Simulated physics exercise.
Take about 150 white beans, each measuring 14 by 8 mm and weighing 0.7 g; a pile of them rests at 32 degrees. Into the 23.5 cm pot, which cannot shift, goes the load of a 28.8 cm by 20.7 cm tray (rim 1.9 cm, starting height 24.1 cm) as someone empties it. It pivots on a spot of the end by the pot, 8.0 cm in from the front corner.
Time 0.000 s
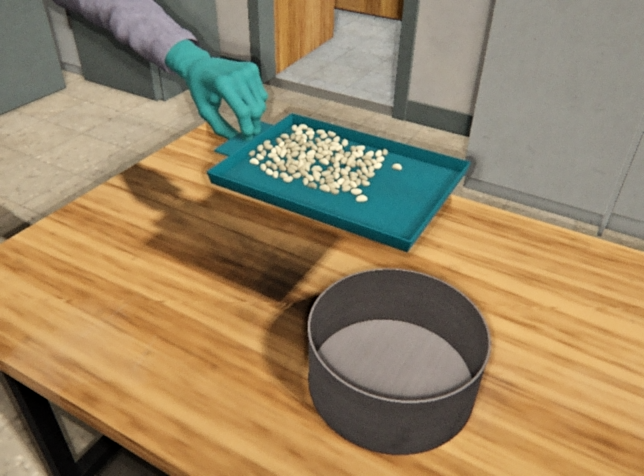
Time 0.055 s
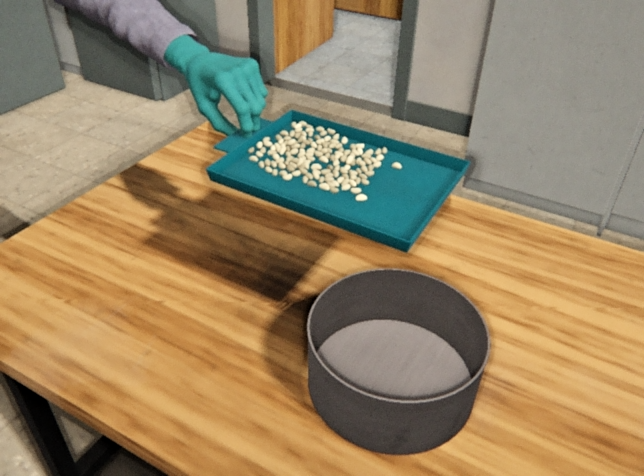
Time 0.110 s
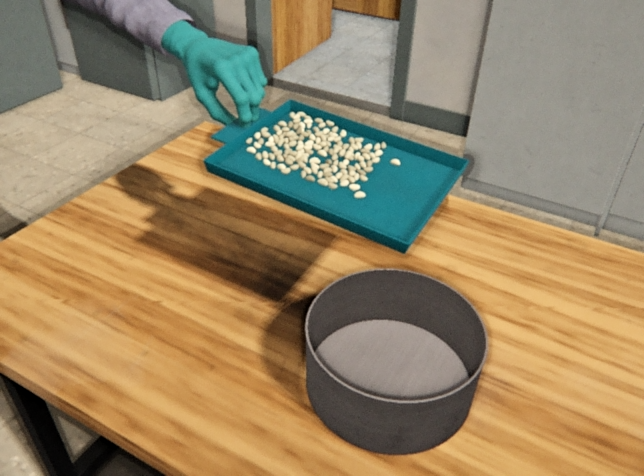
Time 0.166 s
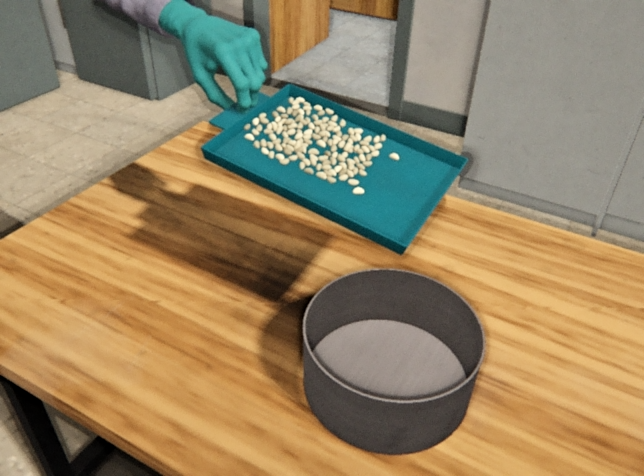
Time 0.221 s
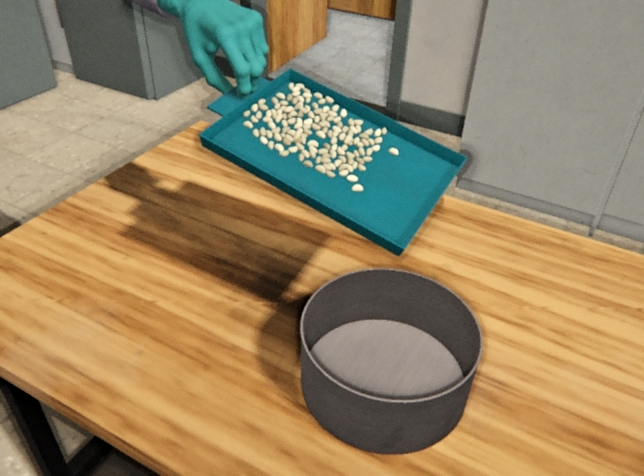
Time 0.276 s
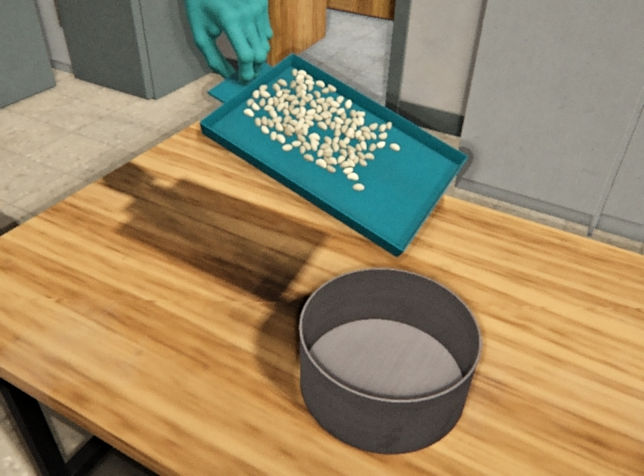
In a plain room with grey cabinets and a doorway behind, a wooden table is seen from above at an angle. A teal-gloved hand at upper left is at the end of a teal tray scattered with white beans, above and behind a round dark grey pot. The tray's left end rises steadily, tilting it toward the right front, while the beans barely shift and the view drifts very slightly.
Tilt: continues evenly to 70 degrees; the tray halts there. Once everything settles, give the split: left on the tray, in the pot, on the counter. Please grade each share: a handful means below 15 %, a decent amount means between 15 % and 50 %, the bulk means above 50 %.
Tray: A decent amount, pot: The bulk, counter: A handful.
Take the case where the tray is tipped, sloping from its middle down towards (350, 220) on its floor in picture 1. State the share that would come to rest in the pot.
Roughly 80 % of the pieces.
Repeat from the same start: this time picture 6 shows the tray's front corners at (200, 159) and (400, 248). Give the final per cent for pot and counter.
Final per cent - pot 55, counter 0.
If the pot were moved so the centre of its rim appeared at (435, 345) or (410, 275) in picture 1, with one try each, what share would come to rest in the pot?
65 and 20 %.
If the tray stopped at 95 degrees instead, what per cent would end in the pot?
I'd say close to 90 percent.
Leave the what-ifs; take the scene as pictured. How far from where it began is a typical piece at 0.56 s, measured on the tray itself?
By then it sits near 7 cm from where it began.
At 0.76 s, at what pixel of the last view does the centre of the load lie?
At that time the load is centred around (417, 227).
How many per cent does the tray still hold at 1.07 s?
About 35% of the load.
After 0.56 s, tilt 44 degrees; the tray holds 100 %, the pot 0 %.
After 0.76 s, tilt 61 degrees; the tray holds 85 %, the pot 0 %.
Then, at 1.07 s, tilt 70 degrees; the tray holds 35 %, the pot 60 %.
By 2.1 s all is still; tray 30 %, pot 60 %, counter 5 %.
